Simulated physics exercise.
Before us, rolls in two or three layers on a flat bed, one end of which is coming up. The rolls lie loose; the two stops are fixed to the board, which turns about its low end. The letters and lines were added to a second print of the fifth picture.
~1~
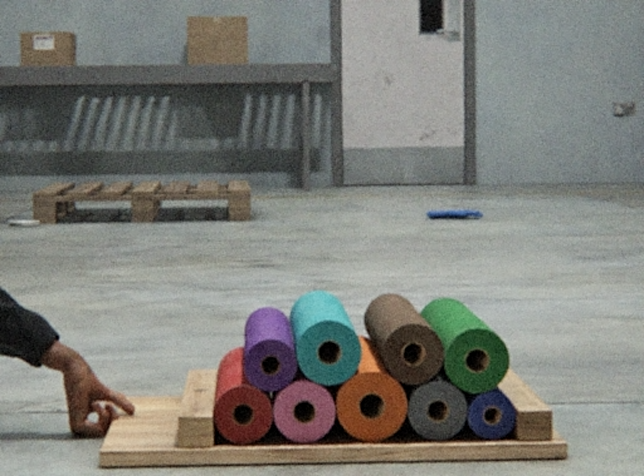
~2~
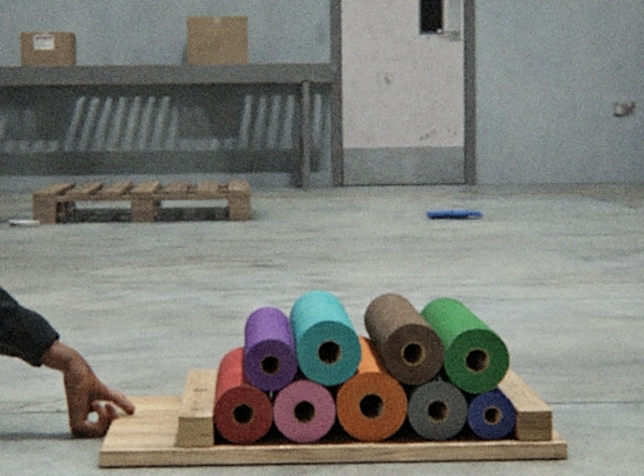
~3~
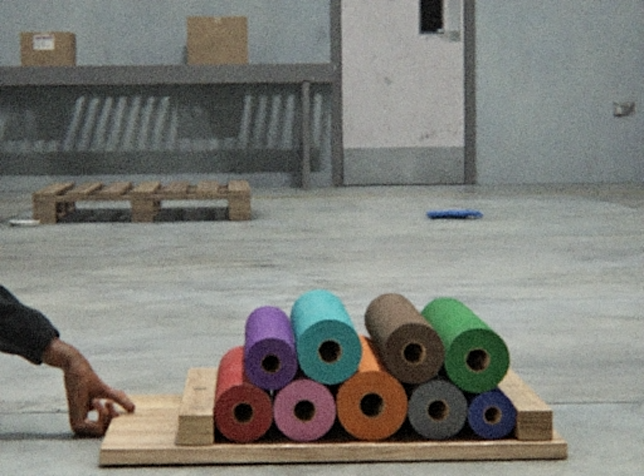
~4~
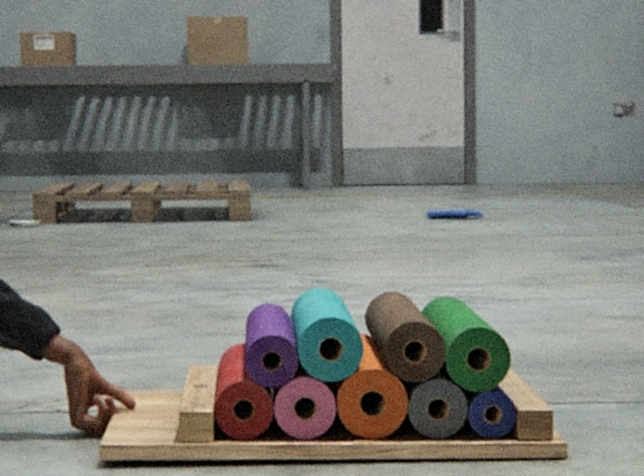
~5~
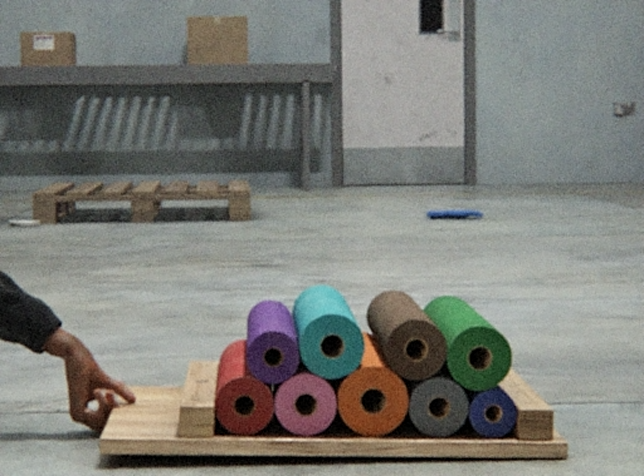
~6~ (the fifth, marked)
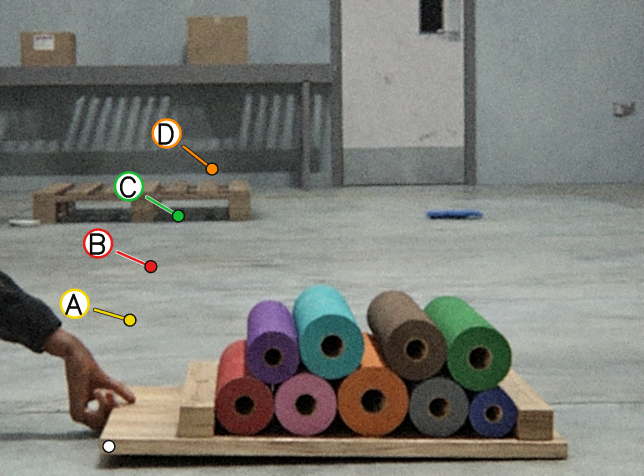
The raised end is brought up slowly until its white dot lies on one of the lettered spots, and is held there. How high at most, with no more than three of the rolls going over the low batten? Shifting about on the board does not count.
The last mark within the limit is C.
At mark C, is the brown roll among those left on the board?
No, with C.
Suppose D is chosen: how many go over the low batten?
At D the number is four.
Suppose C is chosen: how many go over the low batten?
The count is two.
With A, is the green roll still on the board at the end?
No.
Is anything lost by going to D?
Yes, at D.
On the copy, A at (130, 320); B at (151, 267); C at (178, 216); D at (212, 169); the white dot at (109, 446).
On C. First, board at 18°.
Then, board at 32°.
Finally, board at 32°, two over the low batten (green, brown).
By contrast, A one over the low batten (green); B two over the low batten (green, brown); D four over the low batten (turquoise, green, purple, brown).
